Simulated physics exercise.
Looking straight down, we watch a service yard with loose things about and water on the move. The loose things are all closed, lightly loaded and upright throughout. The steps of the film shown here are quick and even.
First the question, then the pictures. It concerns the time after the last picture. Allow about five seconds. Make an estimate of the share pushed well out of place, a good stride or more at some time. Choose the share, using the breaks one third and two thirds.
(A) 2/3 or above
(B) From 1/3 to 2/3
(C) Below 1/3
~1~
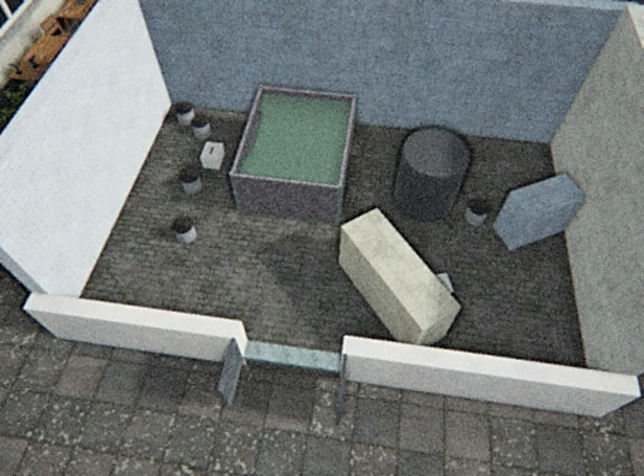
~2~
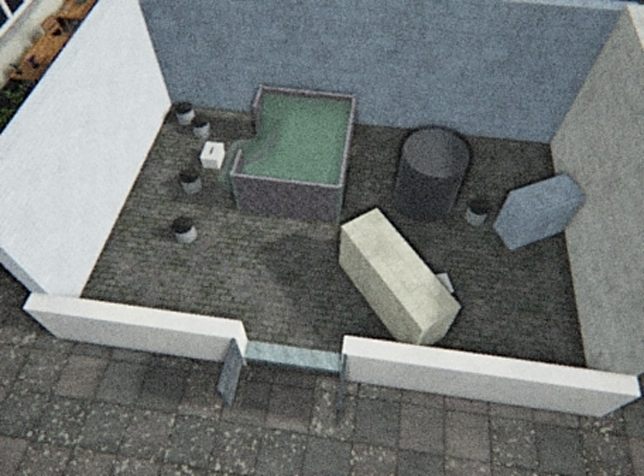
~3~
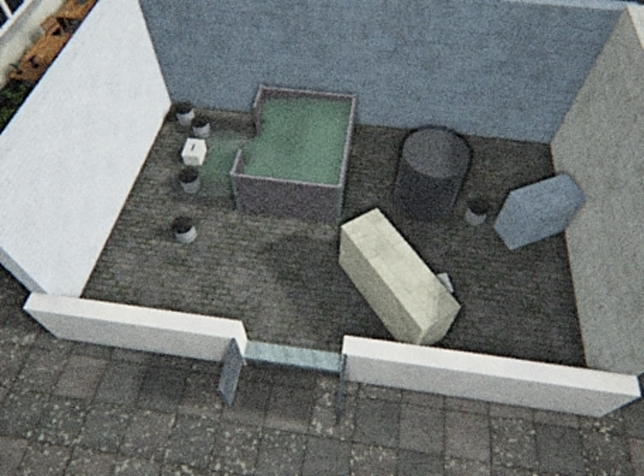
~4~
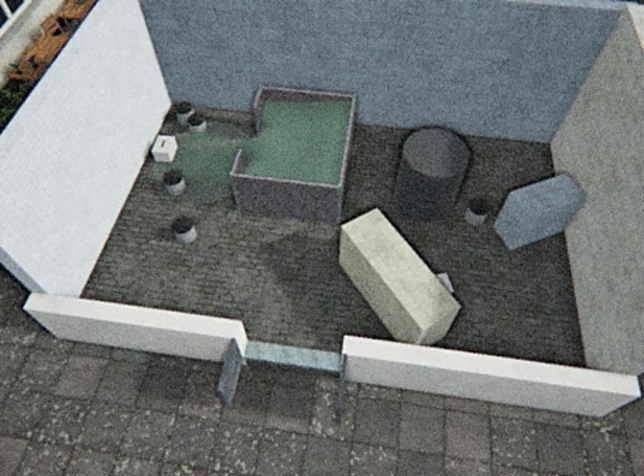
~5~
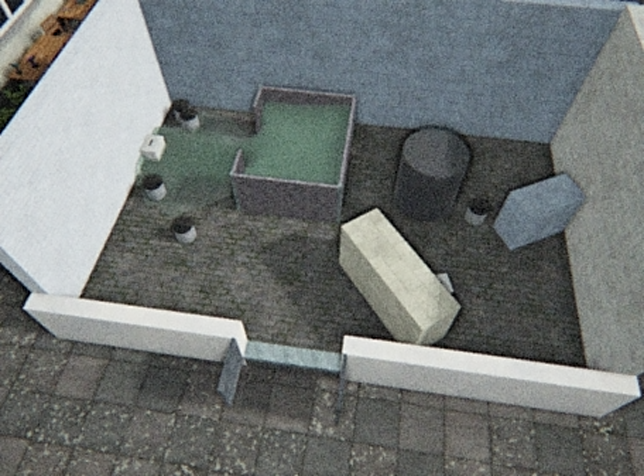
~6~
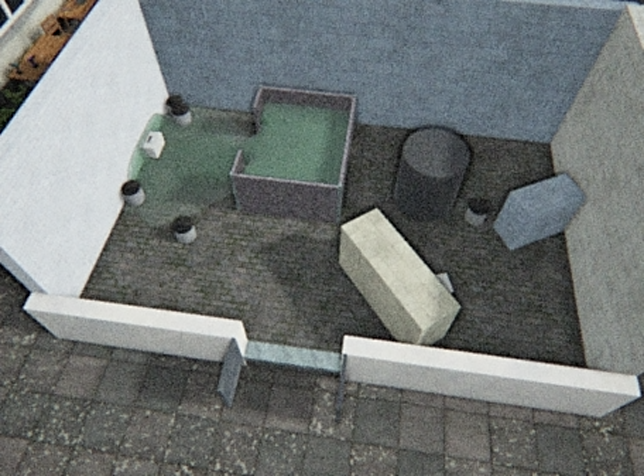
(A) 2/3 or above.
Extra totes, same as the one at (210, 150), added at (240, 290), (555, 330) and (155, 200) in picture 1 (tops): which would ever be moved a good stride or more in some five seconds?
Each in turn: Pushed clear, stays in place, pushed clear.
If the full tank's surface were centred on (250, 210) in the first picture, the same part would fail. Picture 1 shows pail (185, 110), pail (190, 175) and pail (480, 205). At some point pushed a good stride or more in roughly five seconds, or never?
Taking them in order, went past that, fell short, fell short.
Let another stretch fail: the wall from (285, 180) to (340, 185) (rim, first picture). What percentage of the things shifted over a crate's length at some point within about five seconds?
That works out to some 10 %.
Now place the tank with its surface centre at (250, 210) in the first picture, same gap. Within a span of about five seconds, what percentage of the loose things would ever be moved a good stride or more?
About 60 per cent.
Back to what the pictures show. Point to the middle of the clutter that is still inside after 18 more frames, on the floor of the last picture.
Their centre sits close to (291, 211) on the floor of the last picture.
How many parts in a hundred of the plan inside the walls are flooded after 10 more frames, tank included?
Estimate: Near 35 %.
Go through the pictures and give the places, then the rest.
The first frame shows a tote at (212, 151) rests on the ground; a pail at (189, 175), on the bottom; 0 of 7 have shifted.
The second frame shows a tote at (212, 151), on the bottom; a pail at (189, 175), on the bottom; 0 of 7 have shifted.
The third frame shows a tote at (193, 148) rests on the ground, a stride from its start; a pail at (188, 175), on the bottom; 1 of 7 have shifted.
The fourth frame shows a tote at (163, 144) rests on the ground, a stride from its start; a pail at (173, 177) rests on the ground, close to its start; 3 of 7 have shifted.
The fifth frame shows a tote at (151, 143), afloat, a stride from its start; a pail at (152, 182), on the bottom, a stride from its start; 4 of 7 have shifted.
The sixth frame shows a tote at (150, 140) floats, a stride from its start; a pail at (130, 187) rests on the ground, a stride from its start; 4 of 7 have shifted.
A moment on, 3 of 7 are well off their spots; 4 afloat.
Next, 3 of 7 are well off their spots; 4 afloat.
Later, 5 of 7 are well off their spots; 4 afloat.
In the end, 3 of 7 are well off their spots, and 5 have been at some point; 5 afloat.
